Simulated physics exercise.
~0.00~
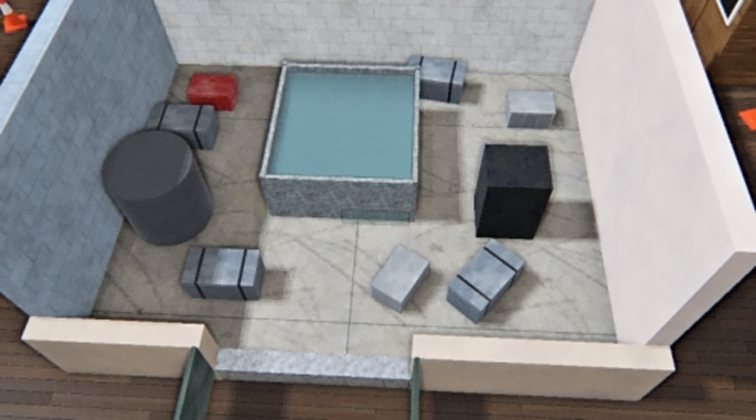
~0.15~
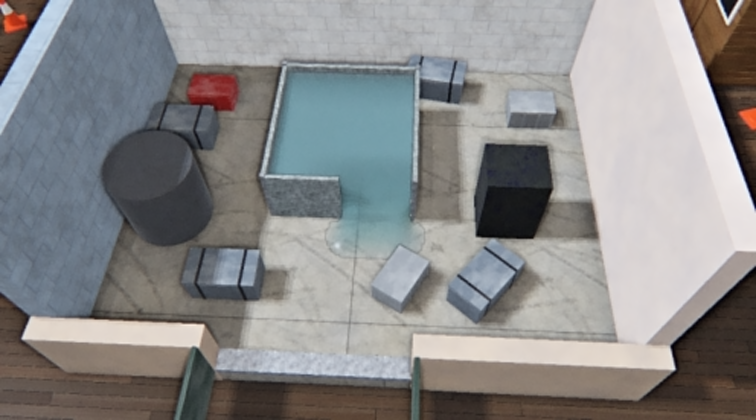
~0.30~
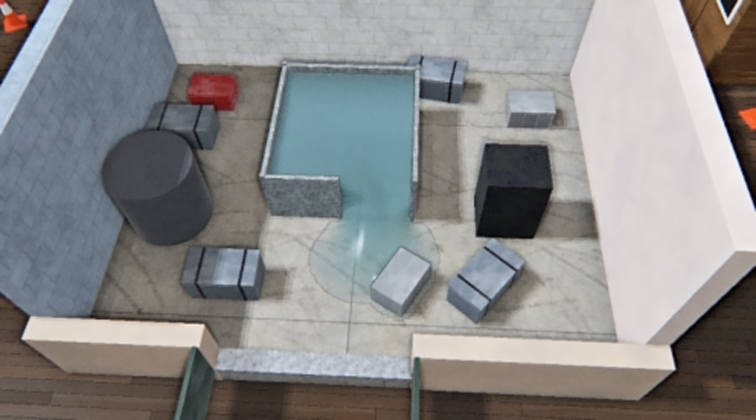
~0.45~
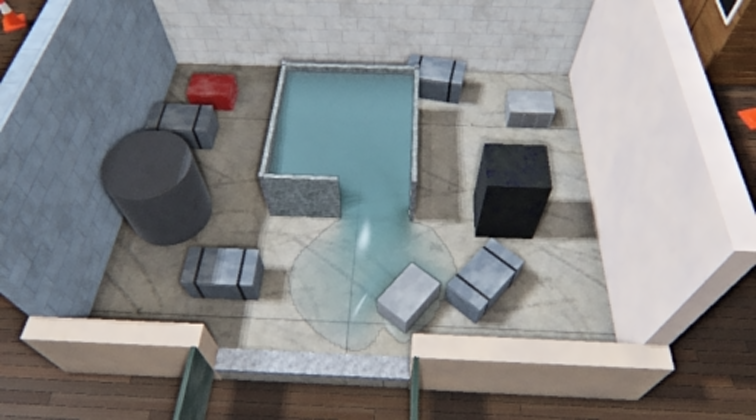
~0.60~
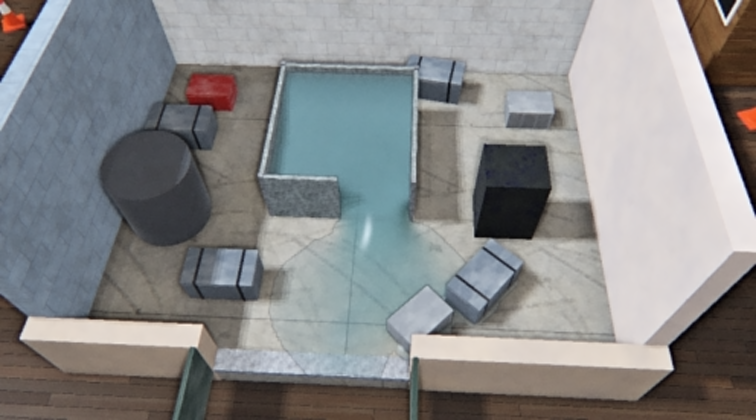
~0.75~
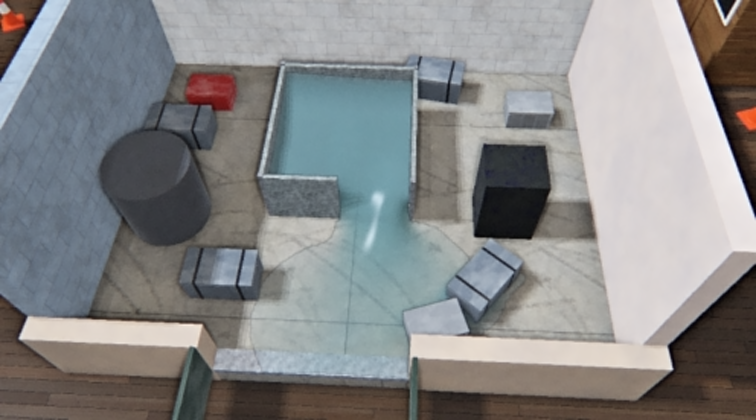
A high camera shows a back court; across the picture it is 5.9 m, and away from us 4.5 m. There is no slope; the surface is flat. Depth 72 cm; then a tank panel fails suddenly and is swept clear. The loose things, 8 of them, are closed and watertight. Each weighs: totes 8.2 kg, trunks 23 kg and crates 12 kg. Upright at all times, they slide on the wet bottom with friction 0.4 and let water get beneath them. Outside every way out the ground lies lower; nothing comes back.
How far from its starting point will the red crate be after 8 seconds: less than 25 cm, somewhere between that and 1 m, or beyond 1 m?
Less than 25 cm.
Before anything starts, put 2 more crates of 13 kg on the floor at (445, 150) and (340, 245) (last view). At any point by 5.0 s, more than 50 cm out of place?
One by one: Within it, then beyond it.
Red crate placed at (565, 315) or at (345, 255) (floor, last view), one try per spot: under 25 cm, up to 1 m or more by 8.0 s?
In that order: It goes a long way; it goes a long way.
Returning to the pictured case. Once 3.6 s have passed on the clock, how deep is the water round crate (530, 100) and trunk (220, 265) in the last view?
I'd estimate 5 cm for the first and 1 cm for the second.
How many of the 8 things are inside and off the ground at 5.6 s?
3 at that moment.
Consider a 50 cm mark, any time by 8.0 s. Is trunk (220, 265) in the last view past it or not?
The answer is that it fell shy of the limit.
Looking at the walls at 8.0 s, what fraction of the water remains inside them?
50 %.
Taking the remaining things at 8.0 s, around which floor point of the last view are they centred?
The average lands around (304, 129).
After 1.6 s the red crate is near (209, 85), 0.0 m from its start, aground; 0 of 8 are out; 1 afloat.
After 3.6 s the red crate is near (209, 85), 0.0 m from its start, aground; 0 of 8 are out; 0 afloat.
After 5.6 s the red crate is near (209, 85), 0.0 m from its start, aground; 0 of 8 are out; 3 afloat.
After 8.0 s the red crate is near (209, 85), 0.0 m from its start, aground; 0 of 8 are out; 3 afloat.
